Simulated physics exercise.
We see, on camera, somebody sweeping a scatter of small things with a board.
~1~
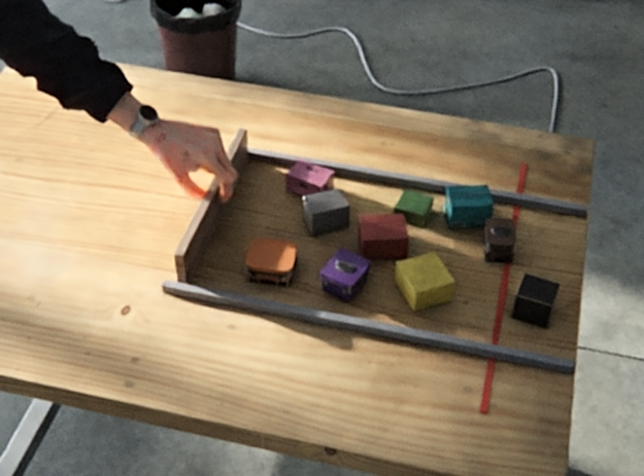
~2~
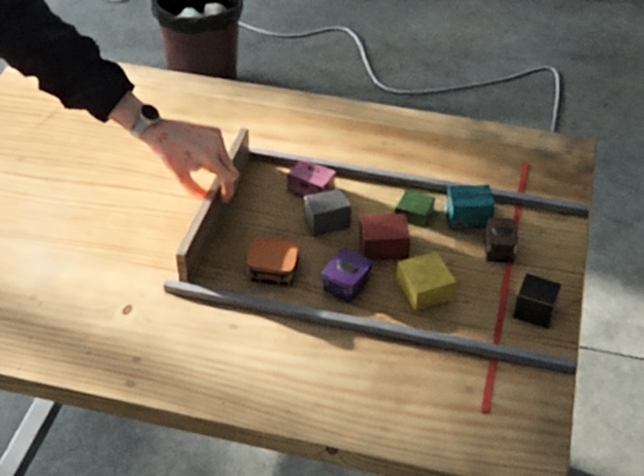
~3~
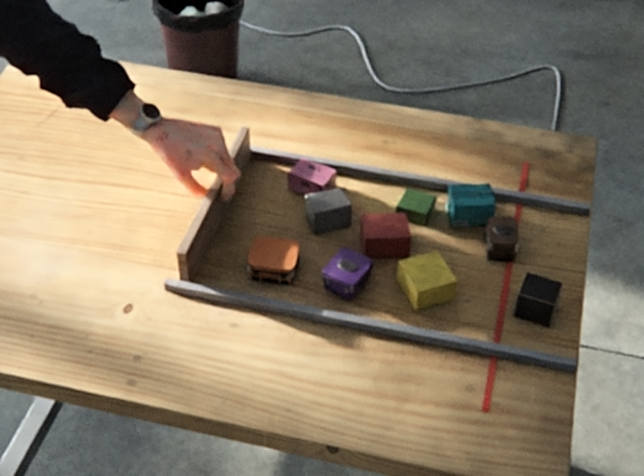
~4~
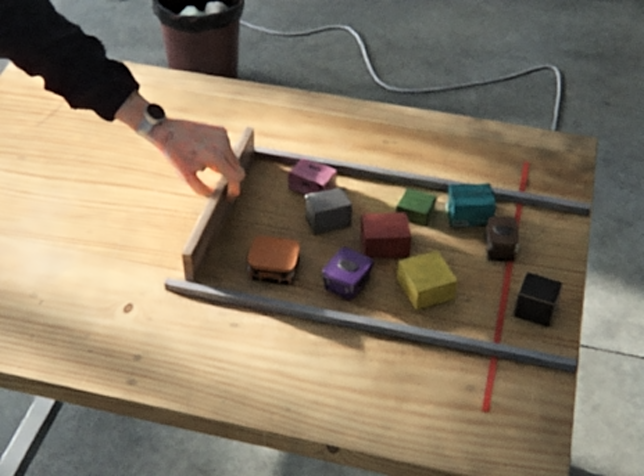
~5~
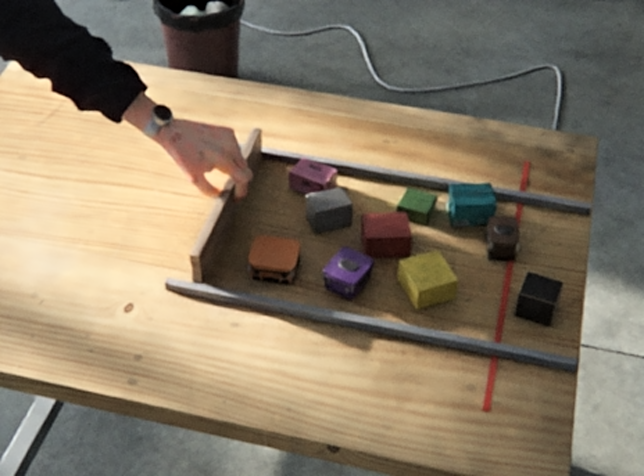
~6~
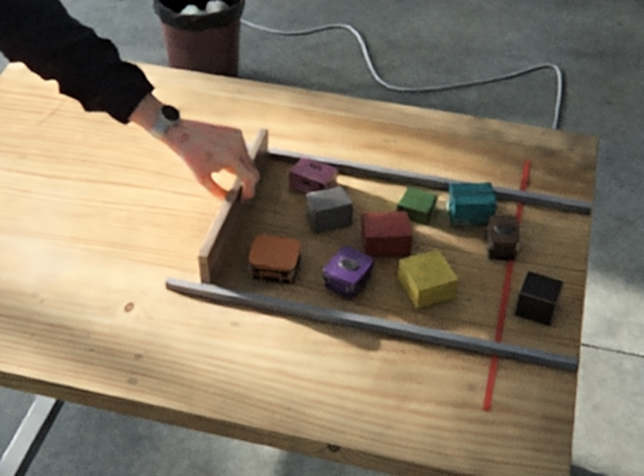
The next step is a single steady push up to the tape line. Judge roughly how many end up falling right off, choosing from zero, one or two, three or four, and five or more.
It is three or four.
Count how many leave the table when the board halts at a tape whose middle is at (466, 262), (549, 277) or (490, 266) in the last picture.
Per try: 1; 6; 3.
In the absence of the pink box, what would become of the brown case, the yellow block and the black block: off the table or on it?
Brown case - safe, yellow block - gone, black block - gone.
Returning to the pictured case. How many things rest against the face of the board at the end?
4 end up touching it.
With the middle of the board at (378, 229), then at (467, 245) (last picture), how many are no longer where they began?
Counting first: 8, next 10.
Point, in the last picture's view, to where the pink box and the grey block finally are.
They come to rest around (540, 214) and (533, 251).
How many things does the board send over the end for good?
That totals 3.
Early on, none off yet; black block at rest near (539, 298); brown case at rest near (503, 238); turquoise box at rest near (472, 204).
A while later, none off yet; black block travelled about its own width near (563, 302); brown case travelled a little near (514, 242); turquoise box travelled about its own width near (531, 215).
Finally, the number that fall off is three or four; lost, yellow block, turquoise box and black block.
